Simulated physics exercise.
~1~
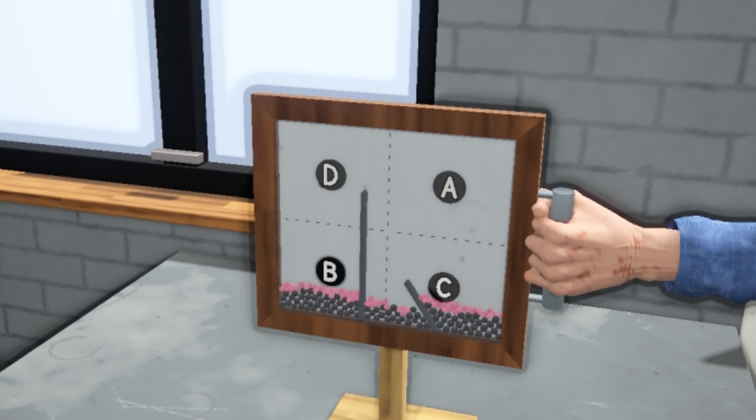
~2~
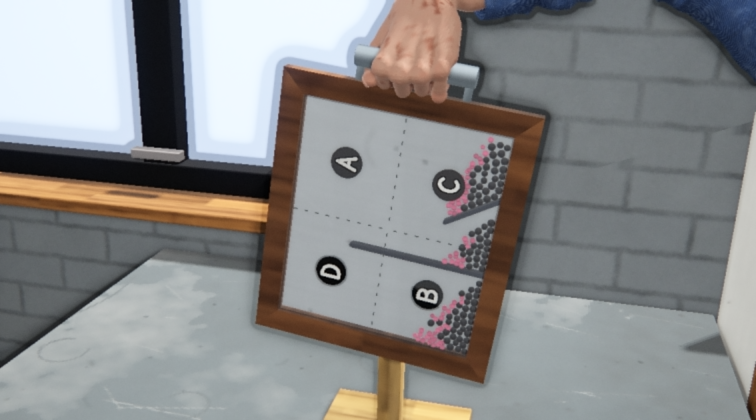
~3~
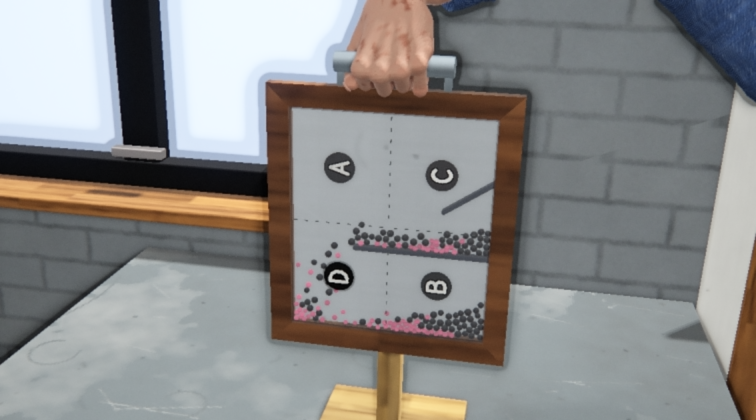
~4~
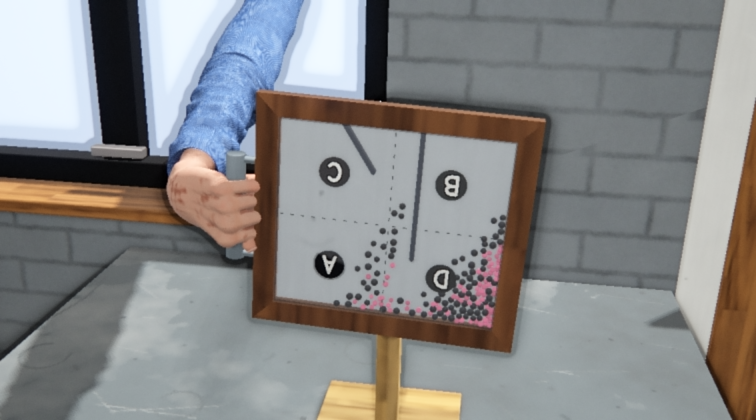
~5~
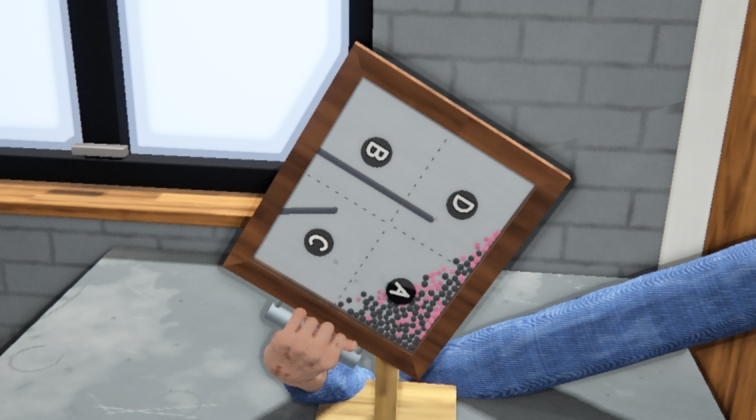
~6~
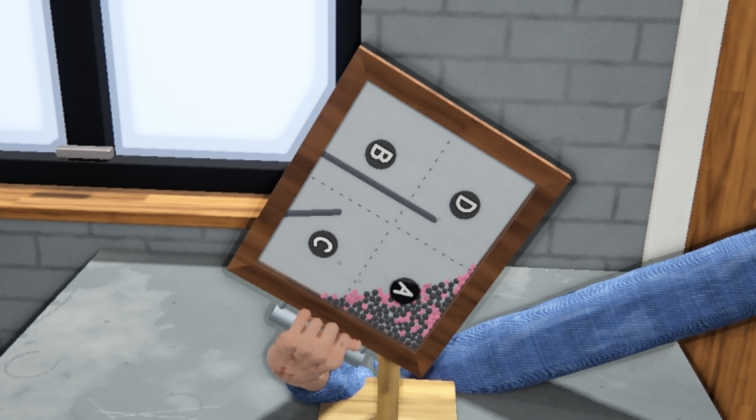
Room with grey brick wall, a hand turning a framed box anticlockwise in stages, black and pink beads tumbling and settling around A.
